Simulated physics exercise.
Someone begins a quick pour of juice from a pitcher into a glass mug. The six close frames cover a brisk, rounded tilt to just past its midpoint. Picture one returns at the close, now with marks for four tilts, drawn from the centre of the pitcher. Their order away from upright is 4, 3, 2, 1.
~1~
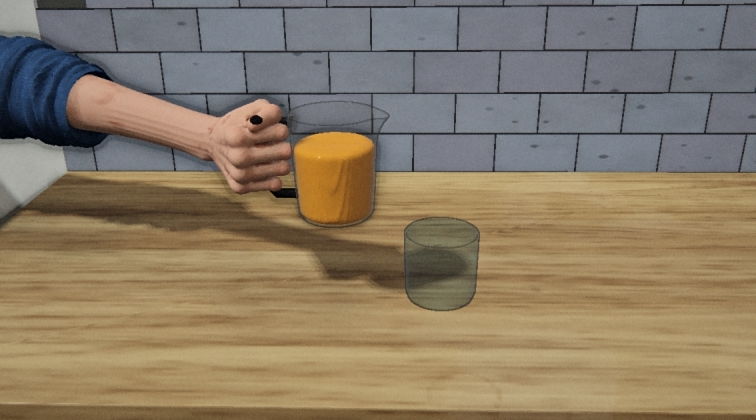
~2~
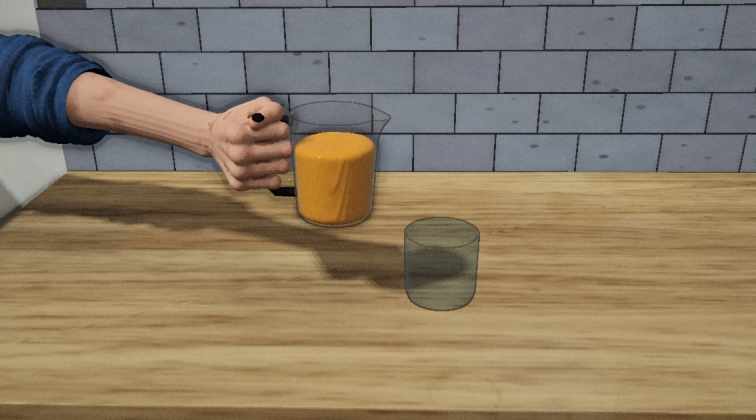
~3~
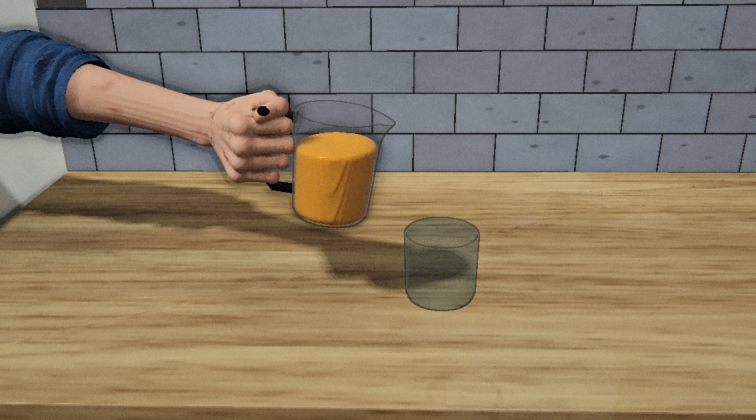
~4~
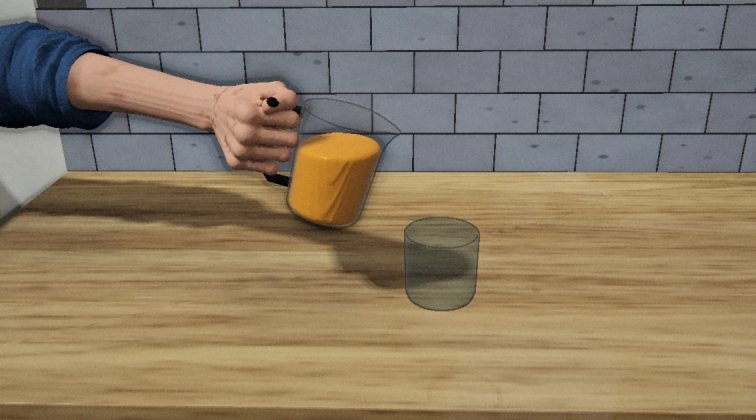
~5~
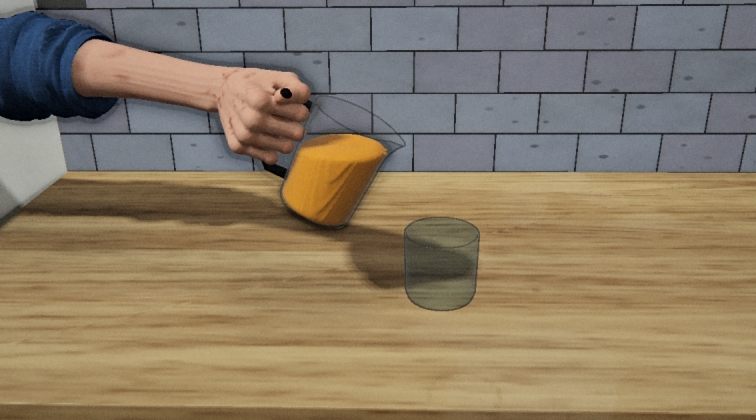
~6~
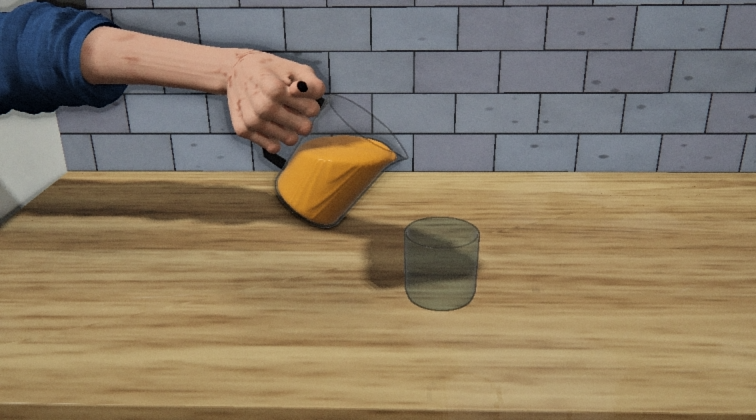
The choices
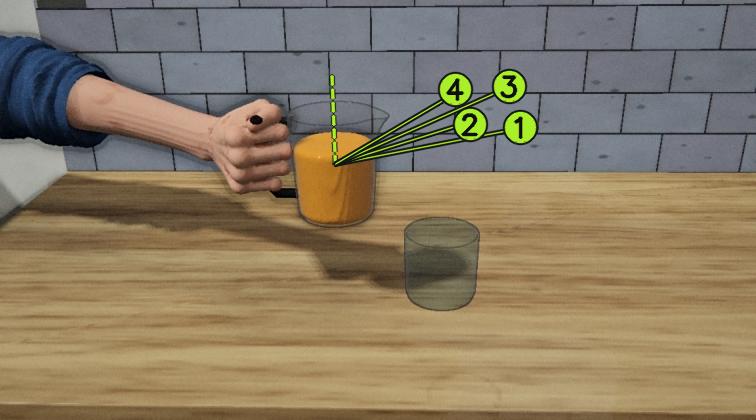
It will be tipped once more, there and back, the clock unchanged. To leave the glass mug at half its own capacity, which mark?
Take 2.
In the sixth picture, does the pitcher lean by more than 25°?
Yes, it does.
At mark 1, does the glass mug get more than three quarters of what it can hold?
No, less.
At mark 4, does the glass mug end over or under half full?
Under.
In lime, 1 at (504, 131); 2 at (453, 127); 3 at (493, 93); 4 at (441, 101).
Choosing 1, the glass mug ends with about 62 % of what it can hold; 4 % of the juice is spilt.
Choosing 2, the glass mug ends with about 51 % of what it can hold.
Choosing 3, the glass mug ends with about 37 % of what it can hold.
Choosing 4, the glass mug ends with about 25 % of what it can hold.
